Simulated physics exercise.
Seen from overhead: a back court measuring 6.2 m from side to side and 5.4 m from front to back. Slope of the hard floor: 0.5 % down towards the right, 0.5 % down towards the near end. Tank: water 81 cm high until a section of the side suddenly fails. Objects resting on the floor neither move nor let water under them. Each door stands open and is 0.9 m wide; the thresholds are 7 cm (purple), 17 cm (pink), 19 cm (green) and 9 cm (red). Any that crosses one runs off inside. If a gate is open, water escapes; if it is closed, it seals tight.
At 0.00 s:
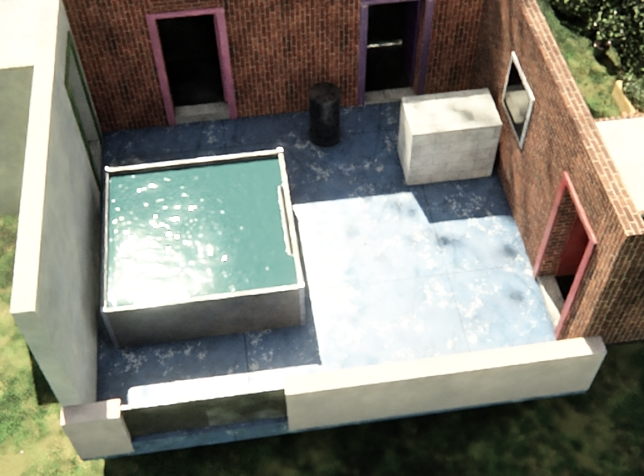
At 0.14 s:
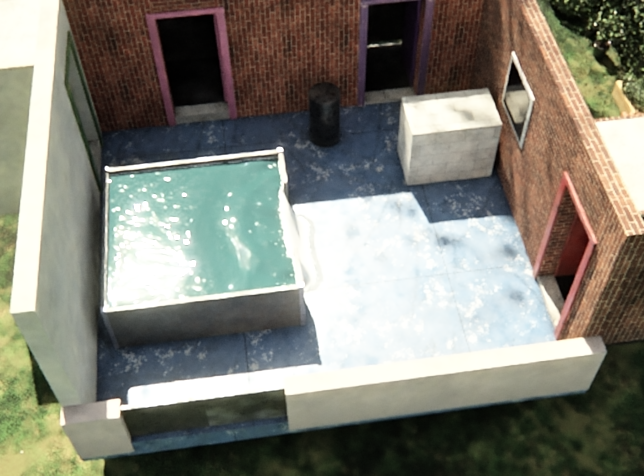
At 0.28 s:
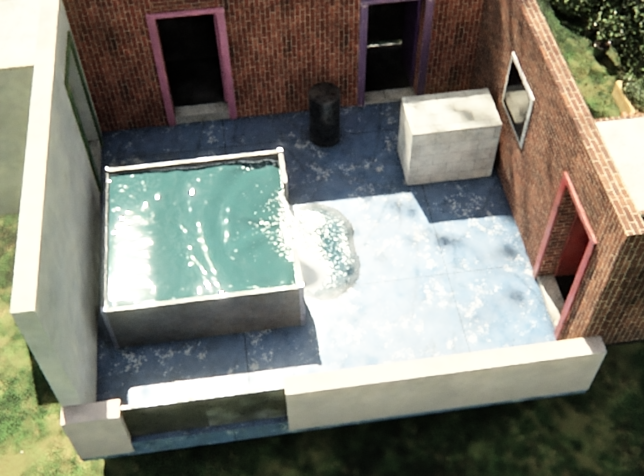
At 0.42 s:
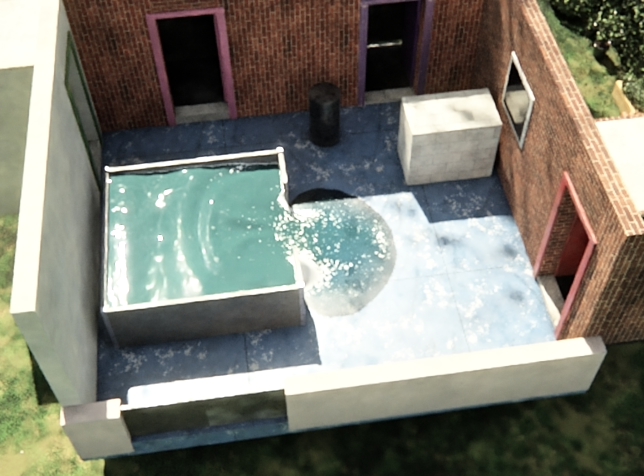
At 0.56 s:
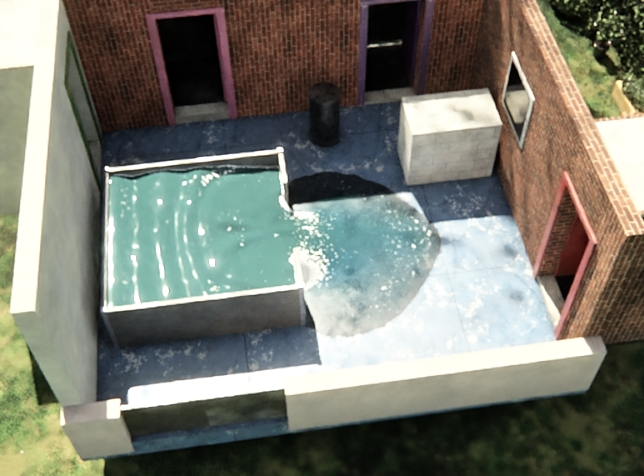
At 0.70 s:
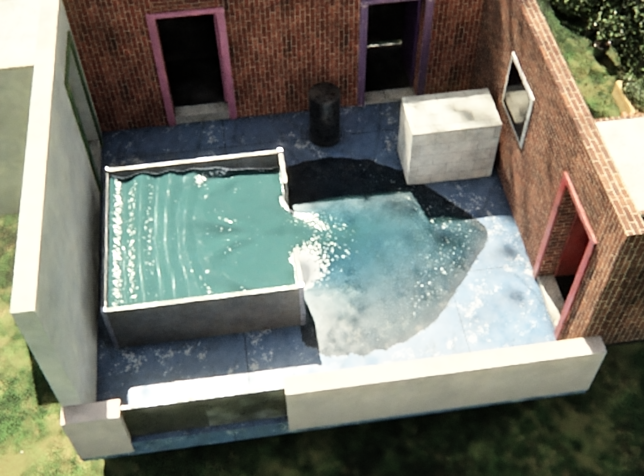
To begin with, a square tank of green water stands full and nearly still in a brick-walled courtyard with open doorways. Then water bursts from its right side and splashes onto the blue floor, spreading rightward in a widening, dark-edged pool while ripples cross the tank and its surface lowers slightly.
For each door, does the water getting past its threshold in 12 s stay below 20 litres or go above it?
The purple door: Above 20 litres; the pink door: Below 20 litres; the green door: Below 20 litres; the red door: Above 20 litres.
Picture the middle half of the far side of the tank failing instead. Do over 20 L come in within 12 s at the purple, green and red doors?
Purple exceeds; green exceeds; red exceeds.
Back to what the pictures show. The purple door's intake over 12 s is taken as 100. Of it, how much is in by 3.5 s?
40 per cent, roughly.
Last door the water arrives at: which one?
The green door.
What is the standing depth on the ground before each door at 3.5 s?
Depth readings (cm): Purple = 17; pink = 1; green = 0; red = 28.
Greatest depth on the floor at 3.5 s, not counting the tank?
About 40 cm.
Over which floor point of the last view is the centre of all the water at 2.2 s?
About (293, 256).
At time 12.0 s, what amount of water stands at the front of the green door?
Around 11.0 cm deep.
After 1.4 s water covers 45 % of the floor and is deepest (51 cm) near (298, 257); purple door not reached, pink door not reached, green door not reached, red door 22 cm at the sill, 7 L in.
After 2.2 s water covers 50 % of the floor and is deepest (49 cm) near (493, 179); purple door 12 cm at the sill, 27 L in, pink door not reached, green door not reached, red door 28 cm at the sill, 87 L in.
After 3.5 s water covers 60 % of the floor and is deepest (40 cm) near (560, 368); purple door 17 cm at the sill, 101 L in, pink door not reached, green door not reached, red door 28 cm at the sill, 263 L in.
After 7.0 s water covers 95 % of the floor and is deepest (24 cm) near (560, 368); purple door 15 cm at the sill, 178 L in, pink door 2 cm at the sill, 0 L in, green door 7 cm at the sill, 0 L in, red door 21 cm at the sill, 542 L in.
After 12.0 s water covers 100 % of the floor and is deepest (19 cm) near (334, 398); purple door 11 cm at the sill, 237 L in, pink door 12 cm at the sill, 0 L in, green door 11 cm at the sill, 0 L in, red door 15 cm at the sill, 698 L in.
